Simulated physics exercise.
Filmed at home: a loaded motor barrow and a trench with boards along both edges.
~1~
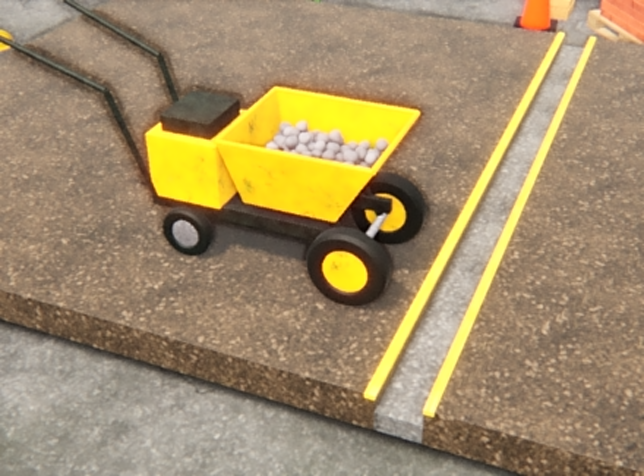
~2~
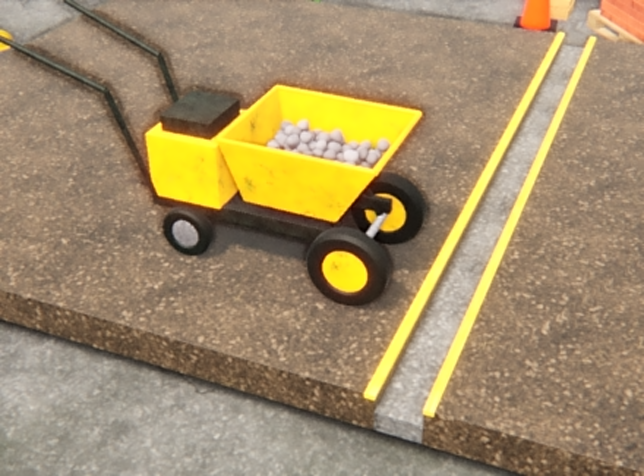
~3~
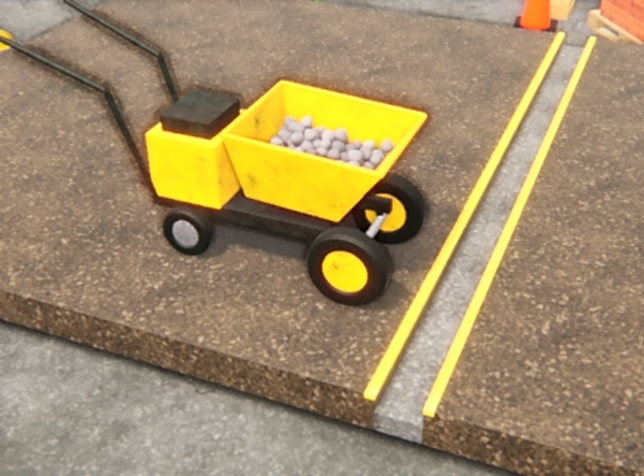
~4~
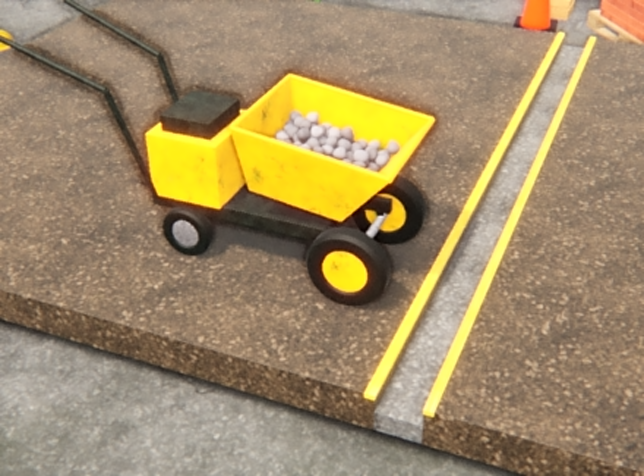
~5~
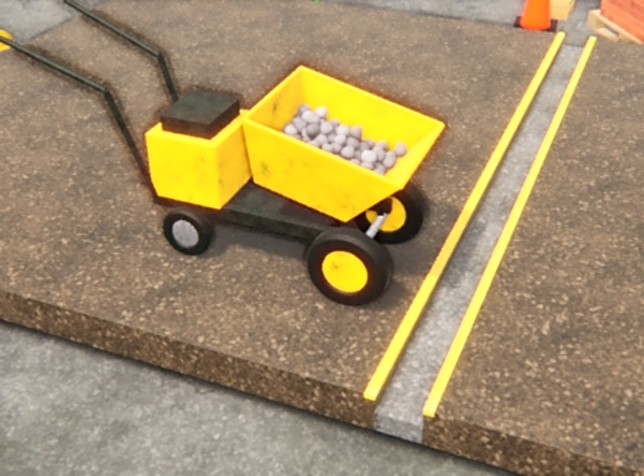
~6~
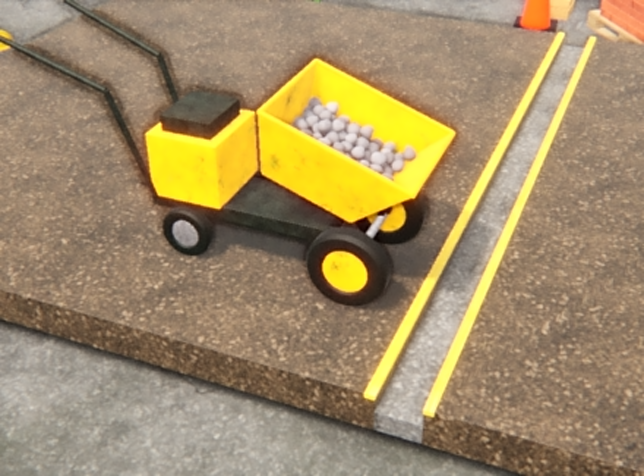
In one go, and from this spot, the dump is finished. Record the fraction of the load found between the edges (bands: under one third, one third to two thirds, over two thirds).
The share in the trench is short of a third.
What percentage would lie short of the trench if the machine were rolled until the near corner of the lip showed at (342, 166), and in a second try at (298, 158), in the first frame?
About 0 %, then 20 %.
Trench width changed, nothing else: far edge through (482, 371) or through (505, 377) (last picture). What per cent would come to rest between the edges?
Respectively, 50 % and 80 %.
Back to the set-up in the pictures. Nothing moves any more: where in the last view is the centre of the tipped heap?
Resting centre, last frame: Roughly (526, 299).
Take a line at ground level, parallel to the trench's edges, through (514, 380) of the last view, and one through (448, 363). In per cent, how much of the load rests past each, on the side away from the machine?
Respectively 30 and 90 percent.
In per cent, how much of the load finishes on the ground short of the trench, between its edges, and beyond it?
In per cent, short 0, between 5 and beyond 90.
Soon, skip tipped steeply; all in the skip.
A while on, skip tipped right over; most in the skip; about a quarter beyond it; a stray few falling.
Towards the end, skip tipped right over; about a quarter in the skip; most beyond it.
Finally, skip tipped right over; a small part in the skip; a stray few in or heaped over the trench; most beyond it.
